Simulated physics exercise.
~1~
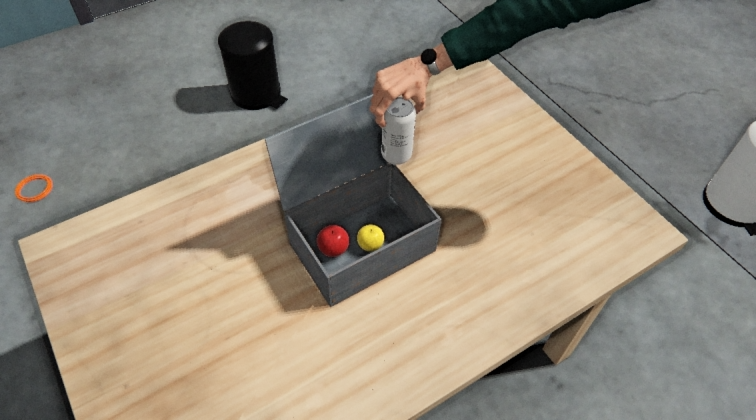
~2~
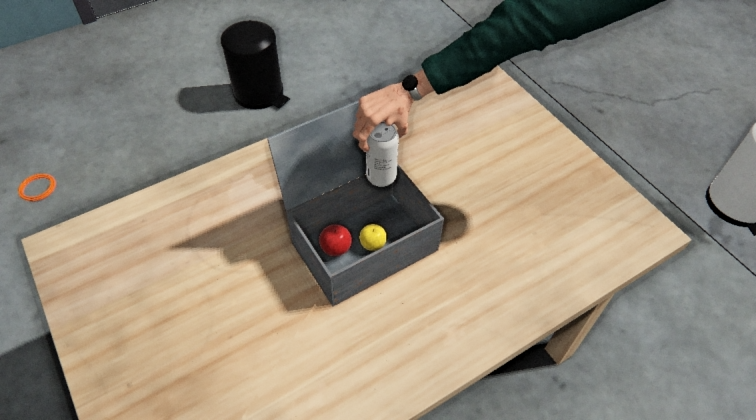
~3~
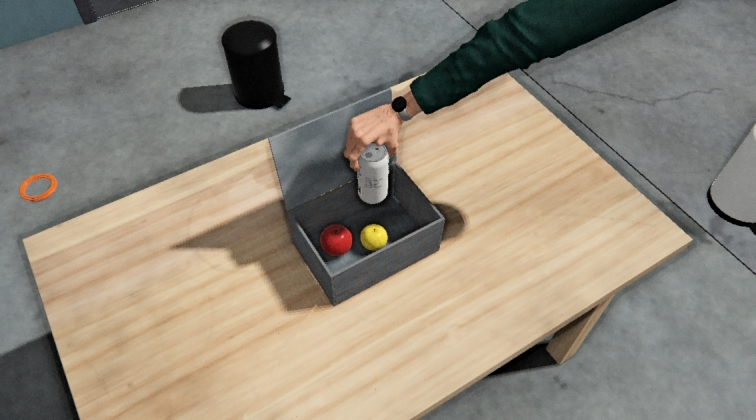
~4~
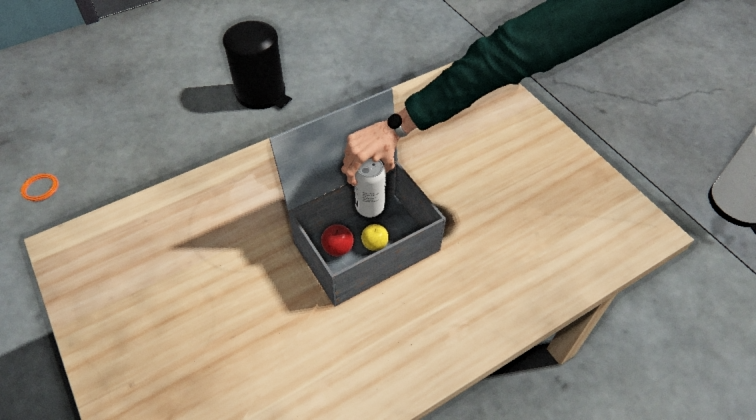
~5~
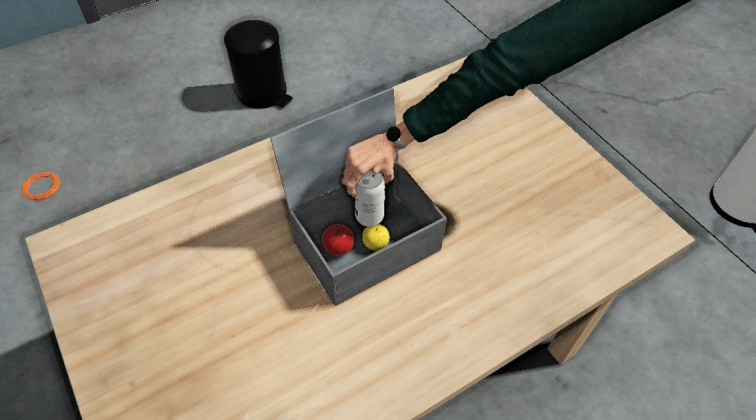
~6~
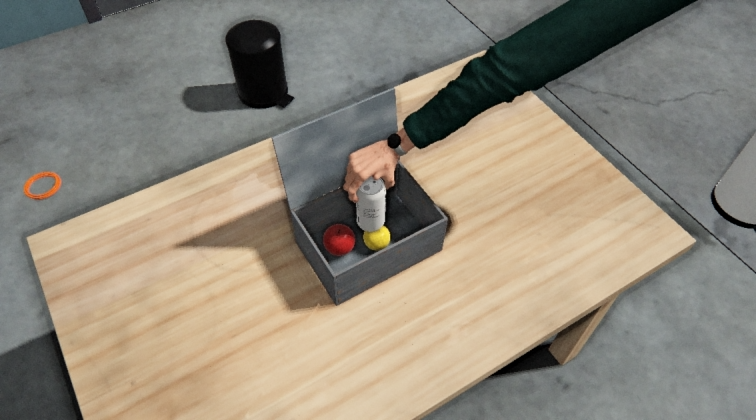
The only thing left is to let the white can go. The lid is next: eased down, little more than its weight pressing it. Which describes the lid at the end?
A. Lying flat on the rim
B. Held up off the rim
Lying flat on the rim (A).
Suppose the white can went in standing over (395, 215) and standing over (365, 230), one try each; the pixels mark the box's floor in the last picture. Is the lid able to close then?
First time round it won't go down, and second time round it won't go down.
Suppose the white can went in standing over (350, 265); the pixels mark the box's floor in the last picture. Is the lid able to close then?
Well, in that case it won't go down.
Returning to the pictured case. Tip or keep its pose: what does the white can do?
Well, it ends up skewed.
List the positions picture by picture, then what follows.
In the first picture, on its way; white can (398, 132); yellow apple (371, 238).
In the second picture, on its way; white can (382, 156); yellow apple (373, 238).
In the third picture, on its way; white can (373, 174); yellow apple (374, 237).
In the fourth picture, on its way; white can (370, 189); yellow apple (375, 238).
In the fifth picture, on its way; white can (370, 199); yellow apple (376, 237).
In the sixth picture, in place under the hand; white can (371, 204).
Then, 0.60 s past the last view, white can rocked 57° from its first pose near (359, 221); yellow apple displaced about its own width.
Then, 1.40 s past the last view, lid 72° above the rim; white can rocked 65° from its first pose near (354, 228); yellow apple displaced about its own width; red apple displaced a little.
Then, 2.00 s past the last view, lid 32° above the rim; white can rocked 70° from its first pose near (357, 229); yellow apple displaced about its own width; red apple displaced a little.
Then, 2.40 s past the last view, lid shut; white can on its side near (361, 234); yellow apple displaced about its own width; red apple displaced a little.
Finally, lid shut; down or leaning hard in the box, white can; moved from the start, yellow apple and red apple. Final places as the last picture's camera would see them, white can near (359, 237).
